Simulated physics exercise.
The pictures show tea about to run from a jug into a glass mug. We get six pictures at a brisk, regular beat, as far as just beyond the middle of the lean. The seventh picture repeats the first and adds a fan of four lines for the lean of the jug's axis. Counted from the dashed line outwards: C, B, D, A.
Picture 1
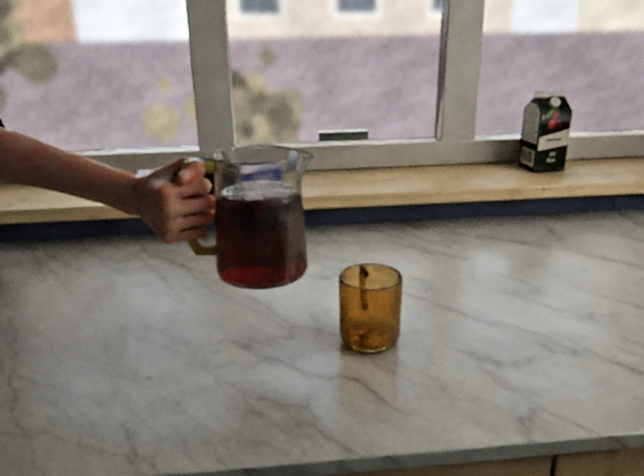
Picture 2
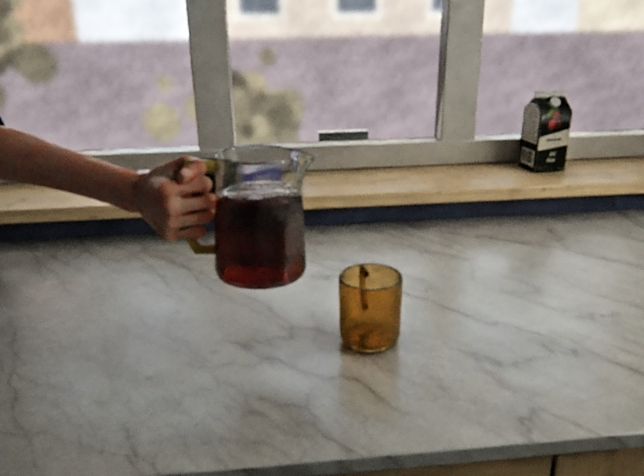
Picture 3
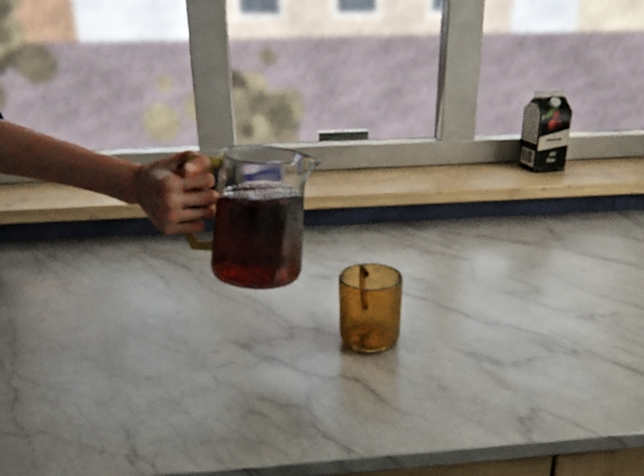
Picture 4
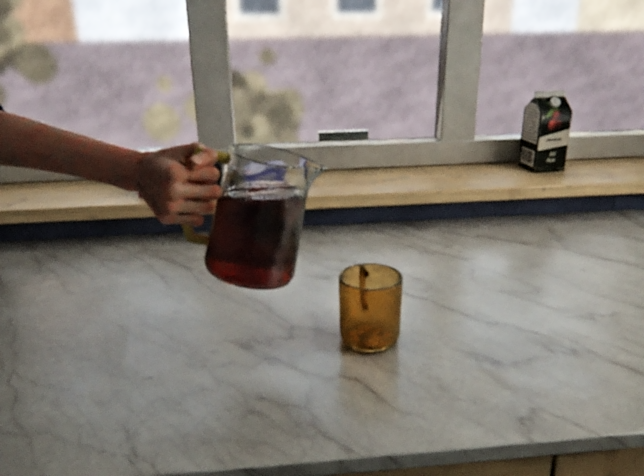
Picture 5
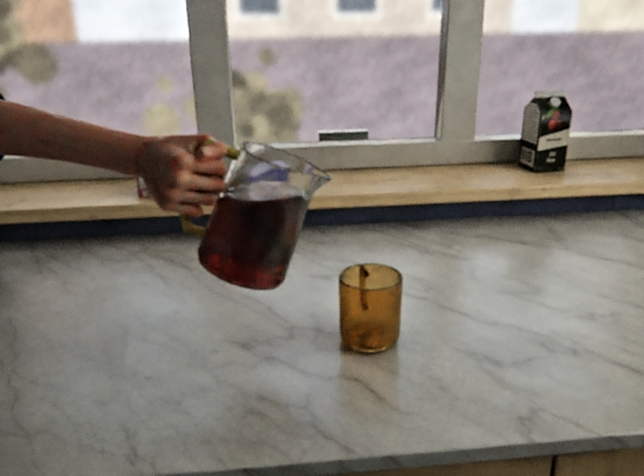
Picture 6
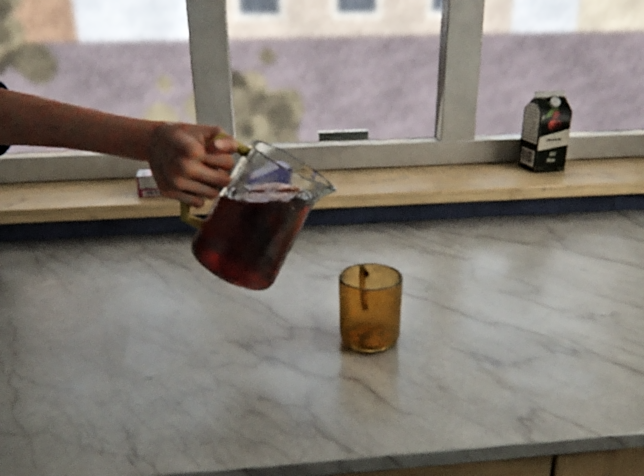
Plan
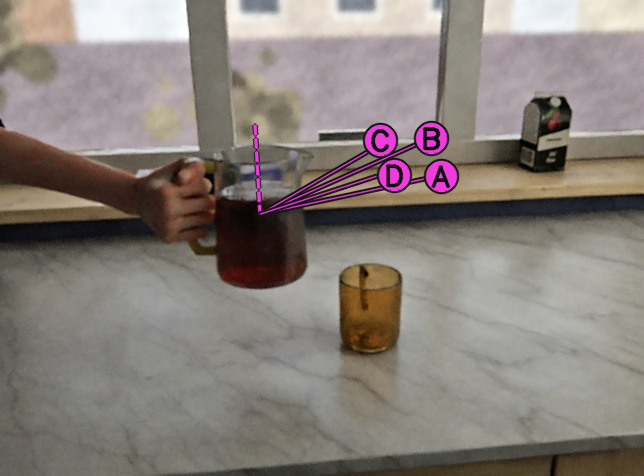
A hand reaching in from the left grips a clear glass jug of dark reddish tea above a grey-veined marble counter, seen from slightly above by a still camera. An amber glass mug stands to its right, and a small black carton sits on the wooden sill by the window. The hand holds the jug upright, then steadily tilts it rightward, its lip lowering toward the mug, with no tea leaving.
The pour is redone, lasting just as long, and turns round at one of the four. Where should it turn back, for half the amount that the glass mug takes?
It is C.
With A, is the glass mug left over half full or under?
Over.
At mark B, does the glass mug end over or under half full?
Over half.
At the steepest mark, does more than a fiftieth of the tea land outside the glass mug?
Yes, it does.
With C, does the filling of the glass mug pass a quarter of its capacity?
Yes.
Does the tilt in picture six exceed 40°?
No, it does not.
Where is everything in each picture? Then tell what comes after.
The first picture shows upright, lip at (312, 155); rim of the glass mug round (371, 276); nothing has left yet.
The second picture shows upright, lip at (314, 156); nothing has left yet.
The third picture shows tipped about 6°, lip at (319, 160); nothing has left yet.
The fourth picture shows tipped about 13°, lip at (324, 168); nothing has left yet.
The fifth picture shows tipped about 21°, lip at (330, 177); nothing has left yet.
The sixth picture shows tipped about 30°, lip at (335, 188); nothing has left yet.
In magenta, A at (424, 178); B at (415, 144); C at (367, 152); D at (376, 176).
With A, the glass mug ends with about 86 % of what it can hold; 17 % of the tea is spilt.
With B, the glass mug ends with about 70 % of what it can hold.
With C, the glass mug ends with about 46 % of what it can hold.
With D, the glass mug ends with about 81 % of what it can hold; 8 % of the tea is spilt.
